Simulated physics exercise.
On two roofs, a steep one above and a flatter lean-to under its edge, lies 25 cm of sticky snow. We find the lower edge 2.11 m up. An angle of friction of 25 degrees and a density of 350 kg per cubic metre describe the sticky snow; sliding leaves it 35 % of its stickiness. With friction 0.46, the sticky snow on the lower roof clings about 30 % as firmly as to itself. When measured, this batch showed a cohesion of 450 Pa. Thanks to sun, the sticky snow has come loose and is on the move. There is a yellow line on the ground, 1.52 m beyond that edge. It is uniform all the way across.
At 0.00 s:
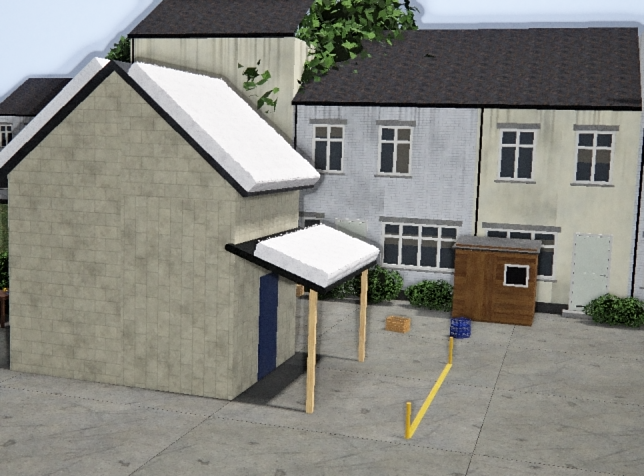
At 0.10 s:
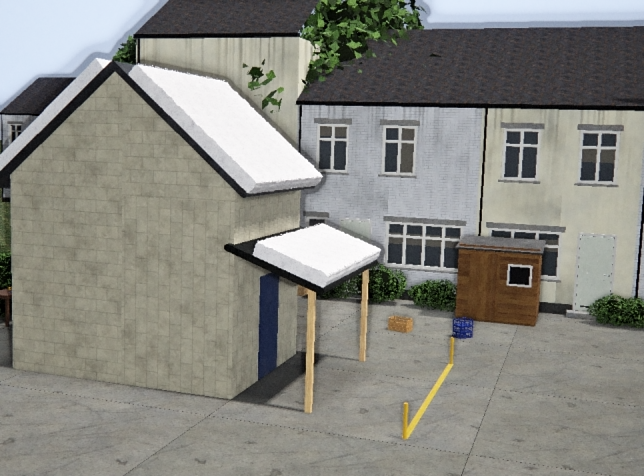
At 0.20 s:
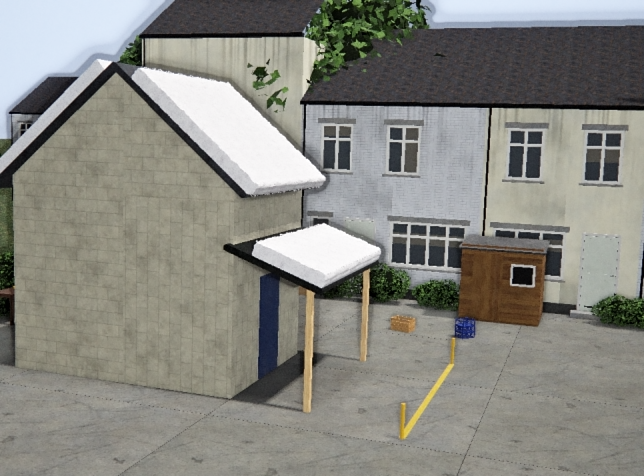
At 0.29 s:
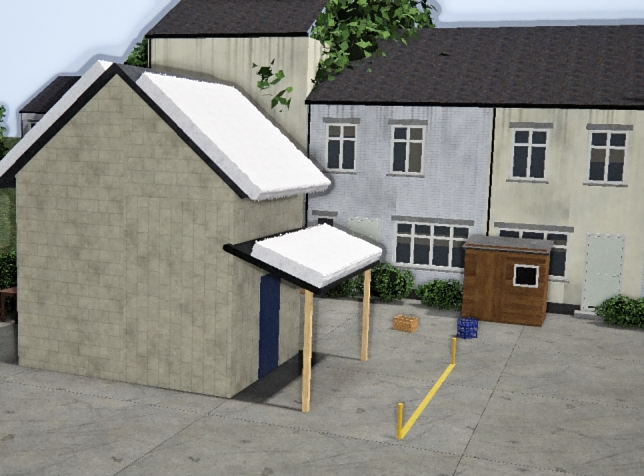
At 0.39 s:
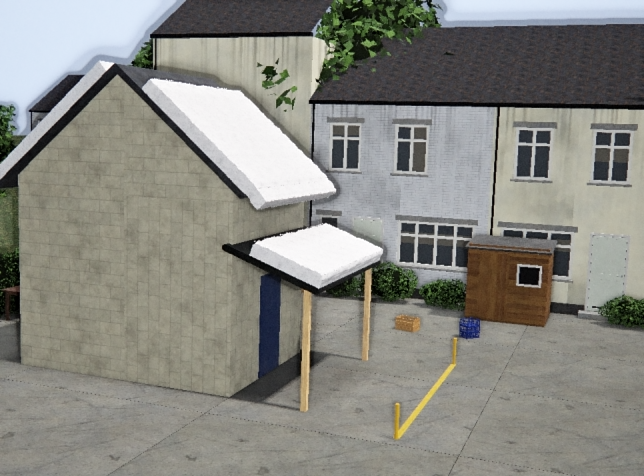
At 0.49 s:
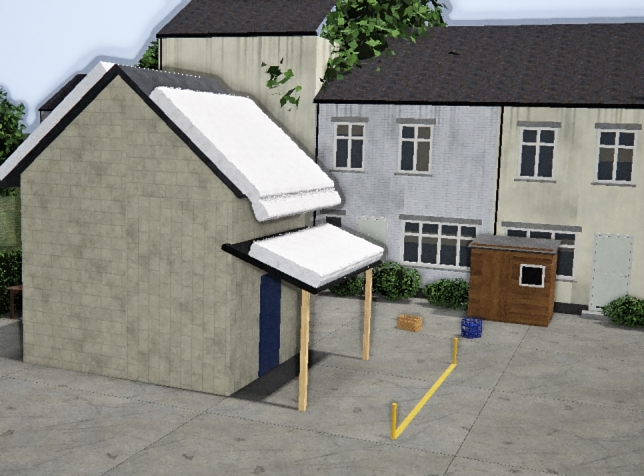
Snow sliding slowly down a stone building's steep roof, its lower edge pushing out above a snow-covered lean-to and starting to crack.
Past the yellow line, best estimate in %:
53 %.
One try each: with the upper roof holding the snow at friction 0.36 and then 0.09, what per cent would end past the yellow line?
First some 50 %, after that some 55 %.
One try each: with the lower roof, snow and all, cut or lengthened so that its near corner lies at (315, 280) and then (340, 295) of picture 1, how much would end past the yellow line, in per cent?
First about 50 per cent, second about 55 per cent.
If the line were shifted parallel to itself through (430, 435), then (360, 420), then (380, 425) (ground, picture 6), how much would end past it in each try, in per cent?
40 %, then 70 %, then 60 %.
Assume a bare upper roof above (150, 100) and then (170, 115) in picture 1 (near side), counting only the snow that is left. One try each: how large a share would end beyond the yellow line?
It would be 45 percent the first time and 35 percent the second.
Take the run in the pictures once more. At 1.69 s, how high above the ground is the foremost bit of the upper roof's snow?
0.0 m, more or less.
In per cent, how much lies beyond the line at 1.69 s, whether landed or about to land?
Around 25 percent of it.
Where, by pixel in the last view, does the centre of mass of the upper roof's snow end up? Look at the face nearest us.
Somewhere near (453, 414).
After 1.04 s, none is below the lower edge and 0 % is past the line.
After 1.69 s, 66 % is below the lower edge and 24 % is past the line.
After 2.35 s, 77 % is below the lower edge and 53 % is past the line.
After 3.00 s, 77 % is below the lower edge and 53 % is past the line.
After 3.10 s, 77 % is below the lower edge and 53 % is past the line.
